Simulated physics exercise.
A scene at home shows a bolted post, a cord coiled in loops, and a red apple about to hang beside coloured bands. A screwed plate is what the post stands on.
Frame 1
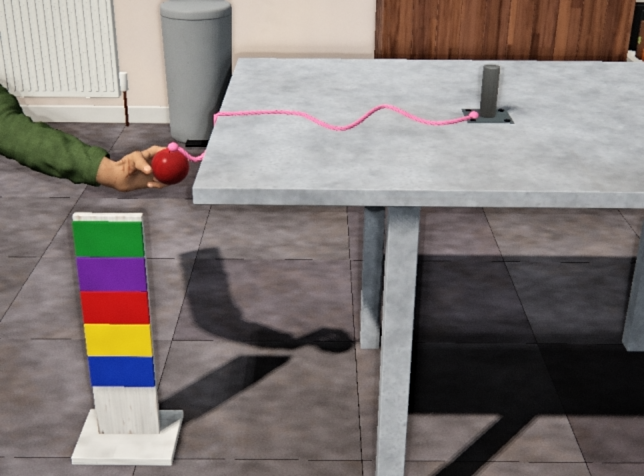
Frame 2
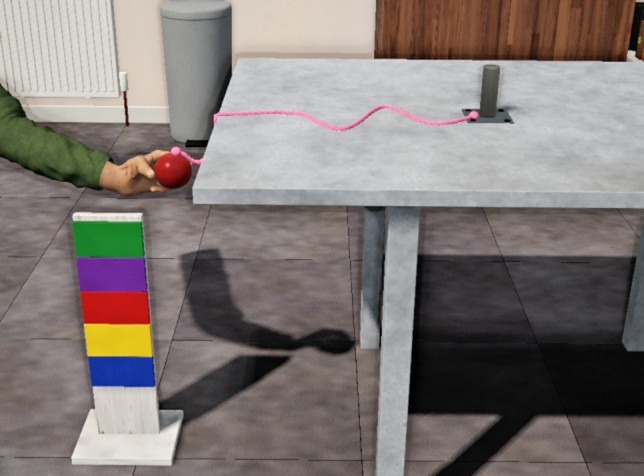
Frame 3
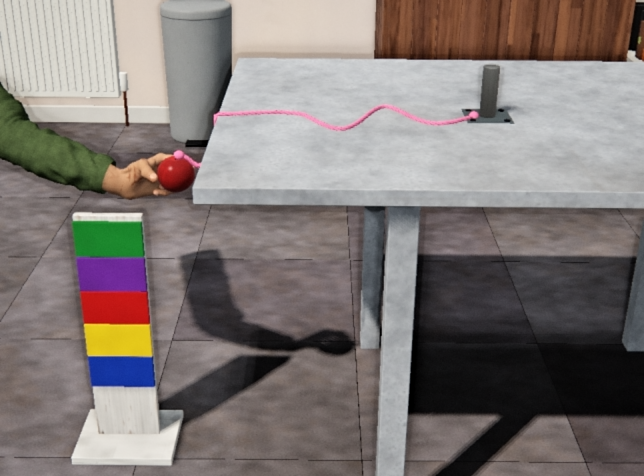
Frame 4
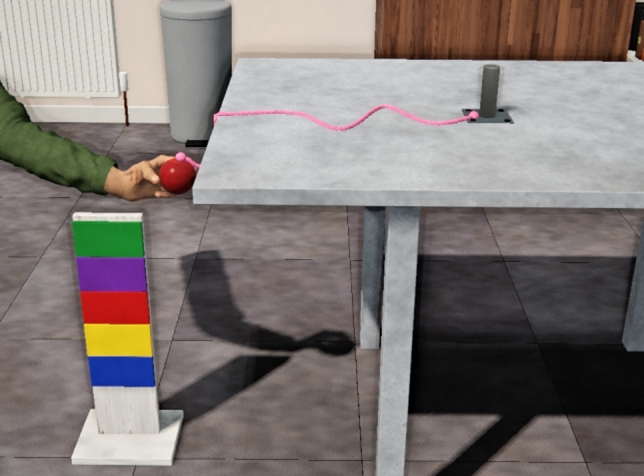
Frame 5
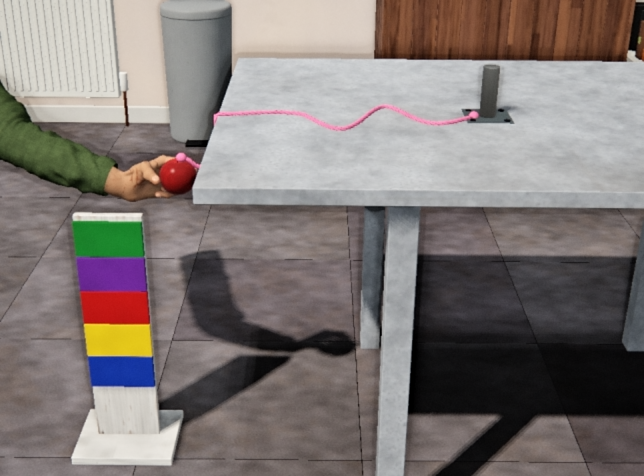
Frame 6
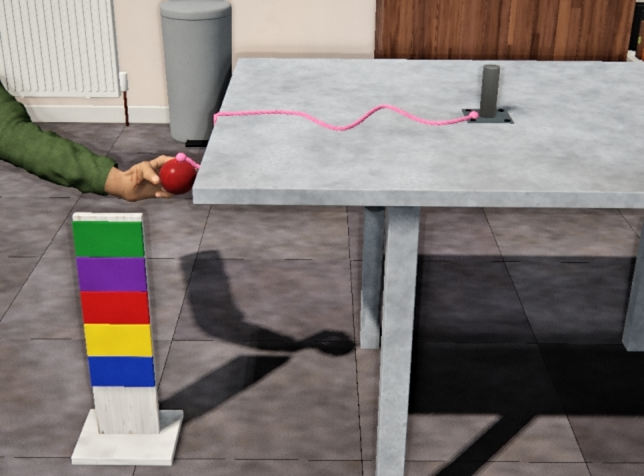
Hand in green sleeve holding a red ball on a pink cord, shifting slightly right toward a table edge, then keeping still.
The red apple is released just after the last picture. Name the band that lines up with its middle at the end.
It lines up with red.
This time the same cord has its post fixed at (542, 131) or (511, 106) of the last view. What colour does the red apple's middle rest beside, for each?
Try one - purple; try two - purple.
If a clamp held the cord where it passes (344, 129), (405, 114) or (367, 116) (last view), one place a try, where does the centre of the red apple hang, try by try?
Going try by try, I'd put it close to (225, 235), then (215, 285), and finally (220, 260).
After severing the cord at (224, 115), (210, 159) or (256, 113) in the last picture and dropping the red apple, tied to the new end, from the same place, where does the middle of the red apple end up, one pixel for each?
So, going through them: (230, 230) first, (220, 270) next, (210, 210) last.
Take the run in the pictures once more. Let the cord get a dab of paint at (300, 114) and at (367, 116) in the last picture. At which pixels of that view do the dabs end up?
First: (217, 142). Second: (311, 117).
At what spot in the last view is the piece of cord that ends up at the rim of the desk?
You'll find it somewhere around (312, 119).
A little later, apple near (232, 287); level with purple.
Next, apple near (214, 306); level with red.
When it is over, apple near (221, 306); level with red. Its centre hangs level with the red band.
